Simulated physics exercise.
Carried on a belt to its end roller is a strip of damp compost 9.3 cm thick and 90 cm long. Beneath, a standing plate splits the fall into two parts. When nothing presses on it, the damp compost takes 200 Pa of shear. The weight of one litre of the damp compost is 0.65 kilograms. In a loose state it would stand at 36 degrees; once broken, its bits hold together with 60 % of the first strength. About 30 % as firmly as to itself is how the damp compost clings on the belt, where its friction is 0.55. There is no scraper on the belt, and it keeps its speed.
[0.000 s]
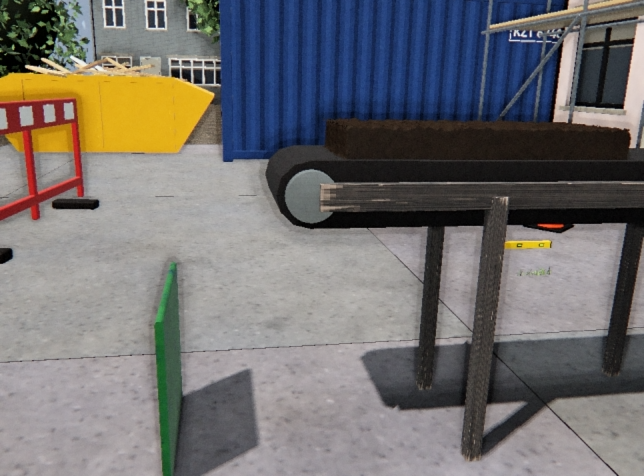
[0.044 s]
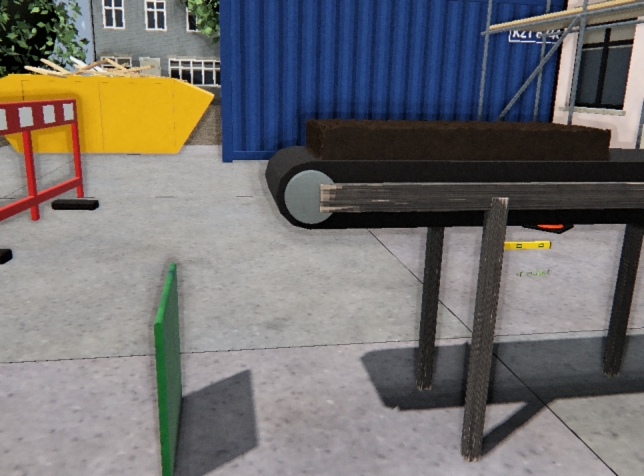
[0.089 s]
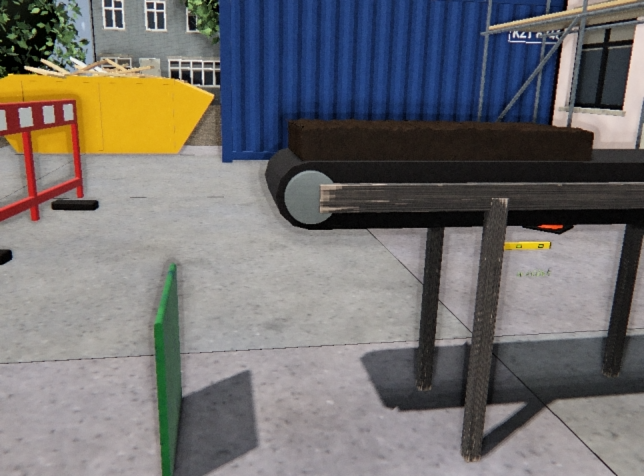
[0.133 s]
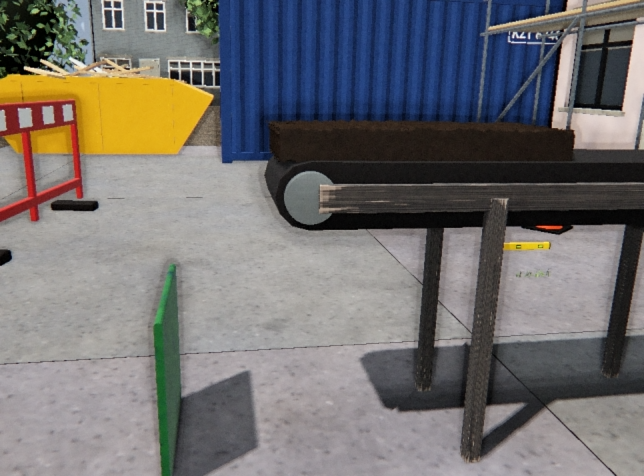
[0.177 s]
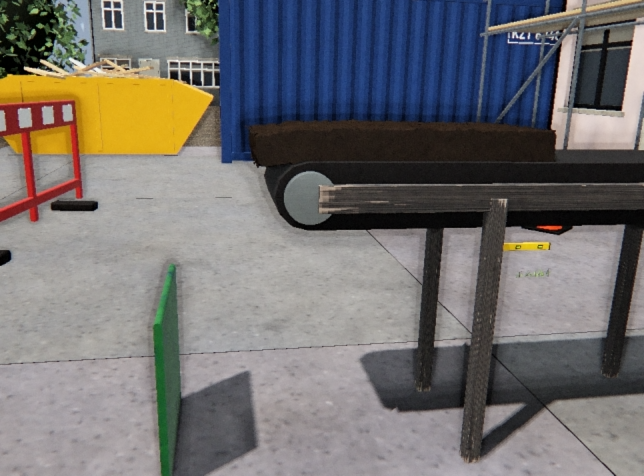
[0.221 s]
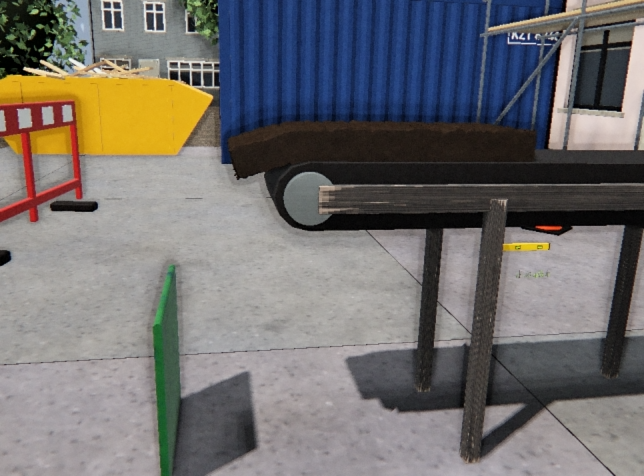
In this clip, a long, dark brown slab of compost rides left along a black conveyor belt, above and to the right of a standing green plate, then its front end extends past the roller and bends slightly downward.
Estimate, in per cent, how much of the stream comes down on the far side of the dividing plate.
I would say about 85 per cent lands on the far side.
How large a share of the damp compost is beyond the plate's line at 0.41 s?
I'd put it at some 5 in a hundred.
After 0.41 s, 5 % is beyond the plate's line.
After 0.63 s, 35 % is beyond the plate's line.
After 0.85 s, 63 % is beyond the plate's line.
After 1.06 s, 85 % is beyond the plate's line.
After 2.21 s, 85 % is beyond the plate's line.
